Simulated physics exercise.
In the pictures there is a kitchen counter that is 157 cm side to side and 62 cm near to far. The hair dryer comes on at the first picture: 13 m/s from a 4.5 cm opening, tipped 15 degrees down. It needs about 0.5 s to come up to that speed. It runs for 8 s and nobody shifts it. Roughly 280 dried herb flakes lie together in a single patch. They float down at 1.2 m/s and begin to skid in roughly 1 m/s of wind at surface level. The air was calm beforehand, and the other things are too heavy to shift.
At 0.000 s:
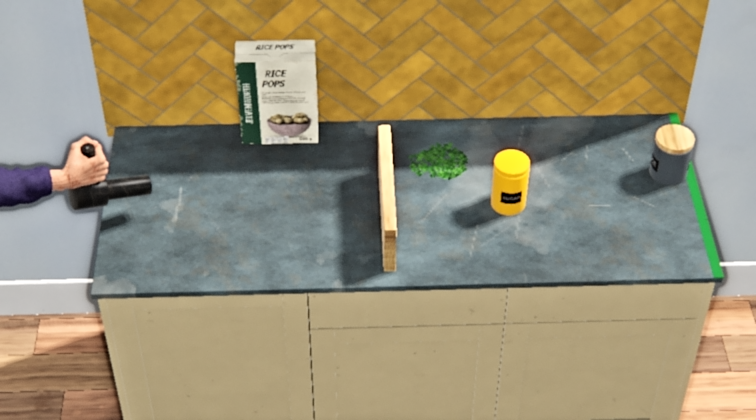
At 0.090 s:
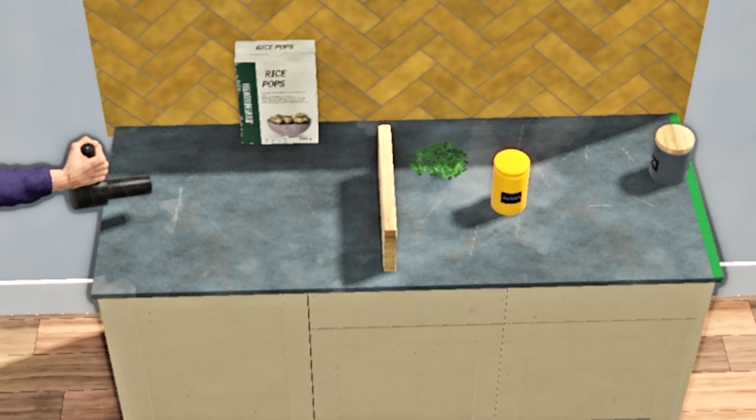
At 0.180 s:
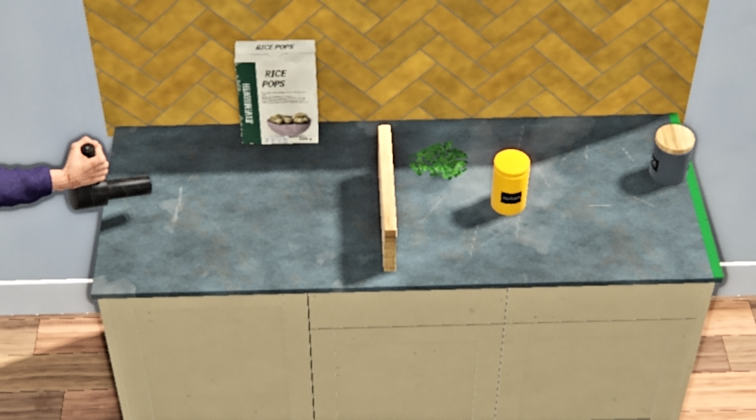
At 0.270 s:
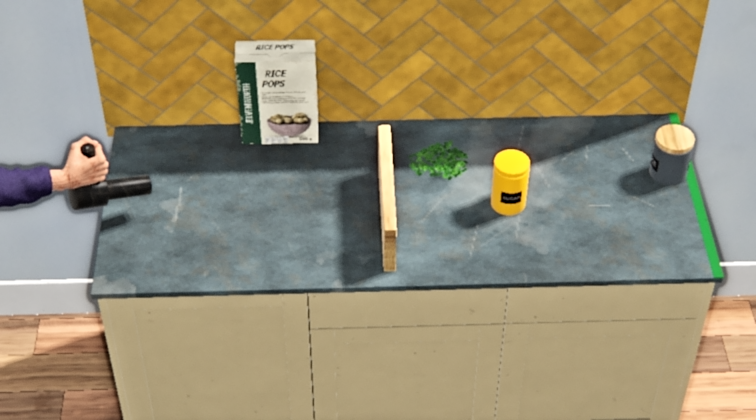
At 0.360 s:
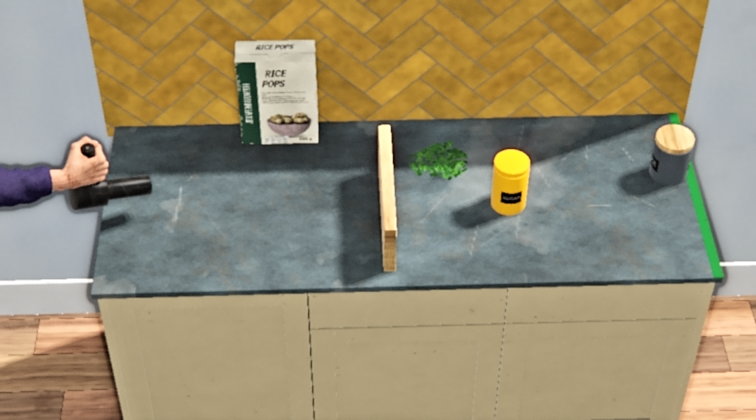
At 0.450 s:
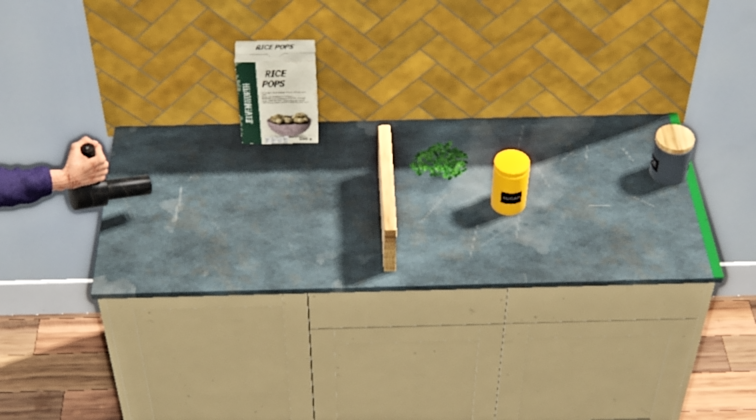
On a dark kitchen counter, a hand at the left holds a black hair dryer pointed toward an upright wooden board, with a box of rice pops behind. Beyond the board, a patch of green herb flakes lies beside a yellow jar and a grey one, and nothing visibly moves throughout.
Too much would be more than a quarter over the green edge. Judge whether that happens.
The quarter line is overstepped.
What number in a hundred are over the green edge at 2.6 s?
30 per cent, roughly.
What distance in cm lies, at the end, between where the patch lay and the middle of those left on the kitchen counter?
Close to 5 cm.
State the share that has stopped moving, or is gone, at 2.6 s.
Estimate: Close to 50 %.
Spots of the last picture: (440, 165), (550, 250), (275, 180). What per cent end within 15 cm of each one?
I would say some 40 %, 0 % and 0 % respectively.
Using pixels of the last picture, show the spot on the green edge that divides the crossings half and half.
(681, 126).
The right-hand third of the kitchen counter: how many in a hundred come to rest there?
I'd estimate around 5 per cent.
After 1.6 s, 20 % are over the green edge; the middle of those still in play is near (450, 163); 41 % have settled or left.
After 2.6 s, 30 % are over the green edge; the middle of those still in play is near (450, 165); 52 % have settled or left.
After 4.4 s, 39 % are over the green edge; the middle of those still in play is near (450, 169); 64 % have settled or left.
After 8.0 s, at the end, 50 % are over the green edge; the middle of those still in play is near (450, 169).
